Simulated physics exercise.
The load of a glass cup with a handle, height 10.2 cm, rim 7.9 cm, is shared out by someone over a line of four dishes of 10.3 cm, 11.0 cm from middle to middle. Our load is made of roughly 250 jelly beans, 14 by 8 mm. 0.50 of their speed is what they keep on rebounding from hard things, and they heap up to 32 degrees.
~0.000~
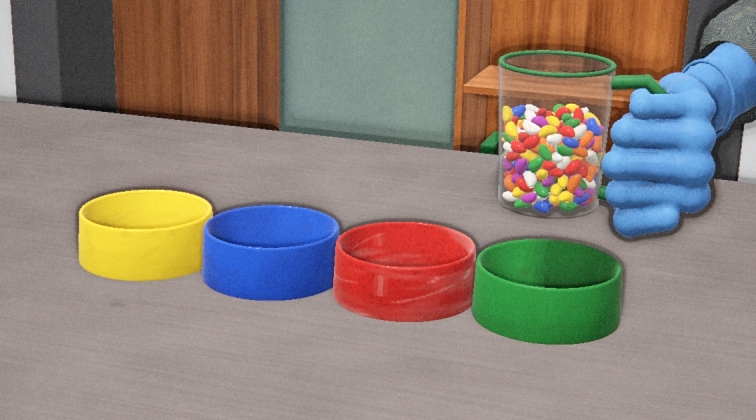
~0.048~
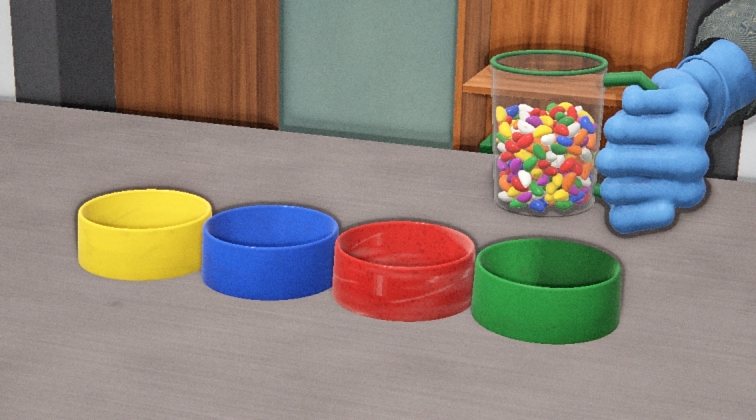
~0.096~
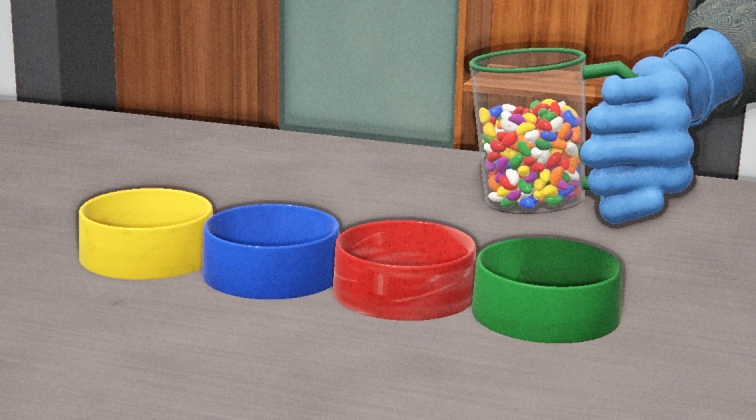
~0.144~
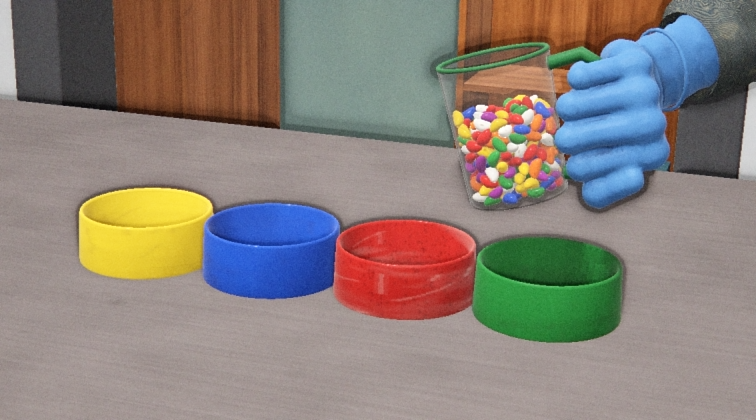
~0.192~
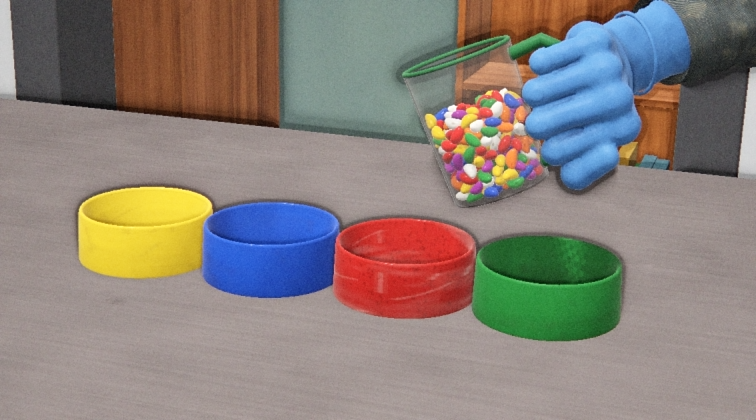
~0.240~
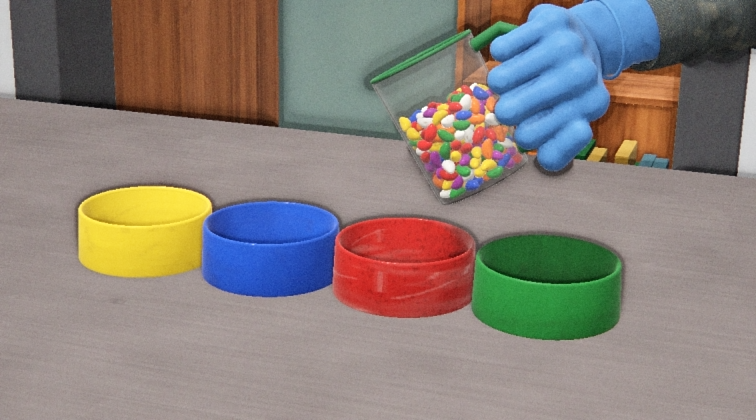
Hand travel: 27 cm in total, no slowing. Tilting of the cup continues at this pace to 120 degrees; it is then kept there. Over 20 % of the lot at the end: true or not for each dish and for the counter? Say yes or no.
Red: No, blue: No, green: No, yellow: Yes, counter: No.
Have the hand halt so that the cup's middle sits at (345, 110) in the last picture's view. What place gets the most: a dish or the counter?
The largest share goes to blue.
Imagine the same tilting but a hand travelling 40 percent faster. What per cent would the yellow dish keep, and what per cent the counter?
Shares - yellow 90, counter 10.
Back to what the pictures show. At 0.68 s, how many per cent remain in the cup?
Load share: Near 100 percent.
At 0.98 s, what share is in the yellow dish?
I'd say around 90 per cent.
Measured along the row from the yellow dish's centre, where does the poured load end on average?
The load's average lands around 1 cm in the minus-x direction.
After 0.51 s, tilt 76 degrees; cup holds 100 %.
After 0.68 s, tilt 104 degrees; cup holds 100 %.
After 0.98 s, tilt 120 degrees; cup holds 5 %, yellow 90 %.
At rest (1.8 s), red 0 %, blue 0 %, green 0 %, yellow 90 %, counter 10 %.
